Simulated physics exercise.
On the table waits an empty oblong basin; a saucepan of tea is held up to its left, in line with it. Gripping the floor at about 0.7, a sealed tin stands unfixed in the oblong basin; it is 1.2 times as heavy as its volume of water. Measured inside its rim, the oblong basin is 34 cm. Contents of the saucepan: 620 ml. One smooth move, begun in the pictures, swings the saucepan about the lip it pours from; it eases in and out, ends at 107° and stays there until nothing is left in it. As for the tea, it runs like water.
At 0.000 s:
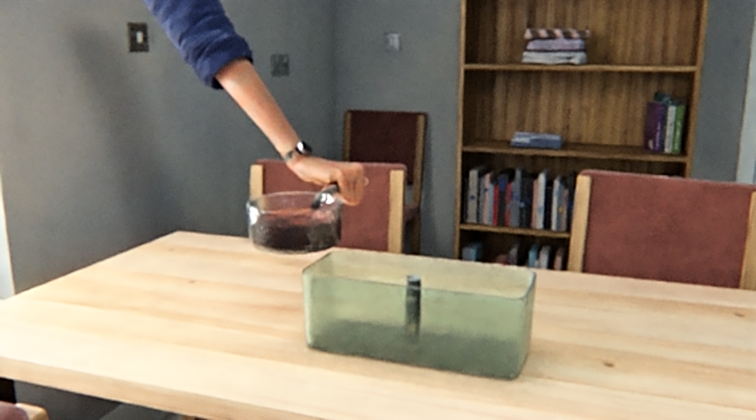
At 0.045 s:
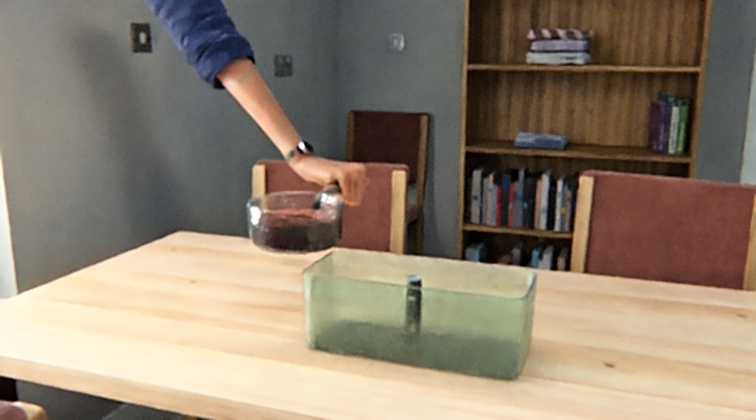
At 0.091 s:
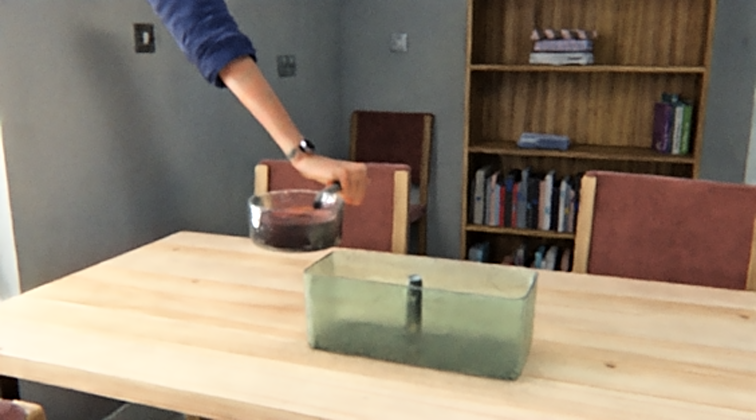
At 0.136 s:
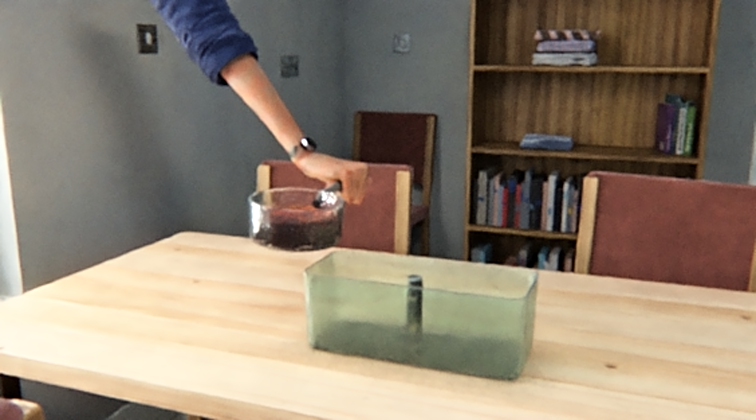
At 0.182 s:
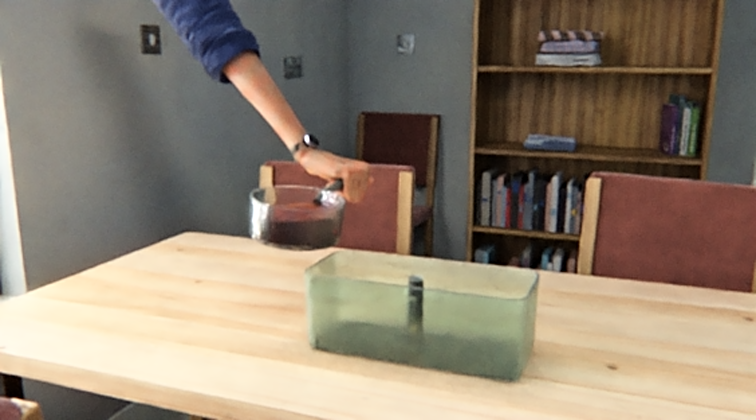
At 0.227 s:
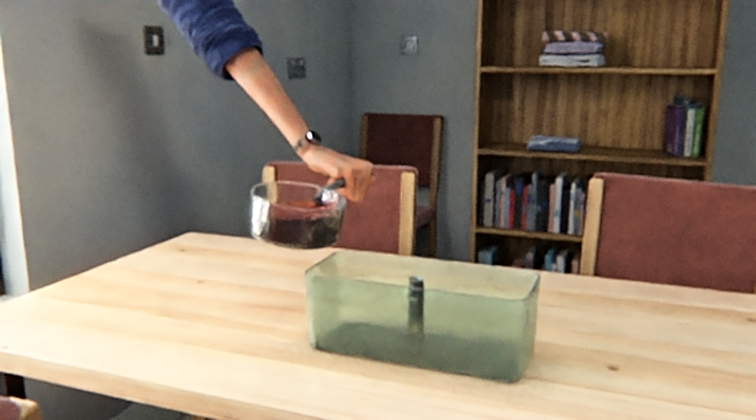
At first, a hand in a blue sleeve holds a glass saucepan of dark tea nearly level, up to the left of an empty greenish oblong basin on a wooden table. Then the saucepan begins to tilt slightly toward the basin, while the view drifts a little and the basin stays put.
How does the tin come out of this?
It keels over.
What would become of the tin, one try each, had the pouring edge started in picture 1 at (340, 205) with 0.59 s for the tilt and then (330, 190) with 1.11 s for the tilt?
Trial 1 - tin tips; trial 2 - tin tips.
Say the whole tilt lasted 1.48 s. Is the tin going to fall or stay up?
Then it keeps standing.
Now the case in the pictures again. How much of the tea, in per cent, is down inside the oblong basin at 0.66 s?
Near 4 in a hundred.
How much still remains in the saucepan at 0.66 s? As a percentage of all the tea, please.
Around 66 in a hundred.
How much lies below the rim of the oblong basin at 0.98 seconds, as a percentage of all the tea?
Around 74 in a hundred.
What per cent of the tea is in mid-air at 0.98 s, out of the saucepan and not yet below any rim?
Estimate: Around 16 per cent.
After 0.66 s the tilt is 64° and 67 per cent is still to pour; the tin stands where it began.
After 0.98 s the tilt is 100° and 11 per cent is still to pour; the tin leans 5°.
After 1.32 s the tilt is 107° and 0 per cent is still to pour; the tin lies on its side.
After 1.68 s the tilt is 107° and 0 per cent is still to pour; the tin lies on its side.
In the end the tin lies on its side.
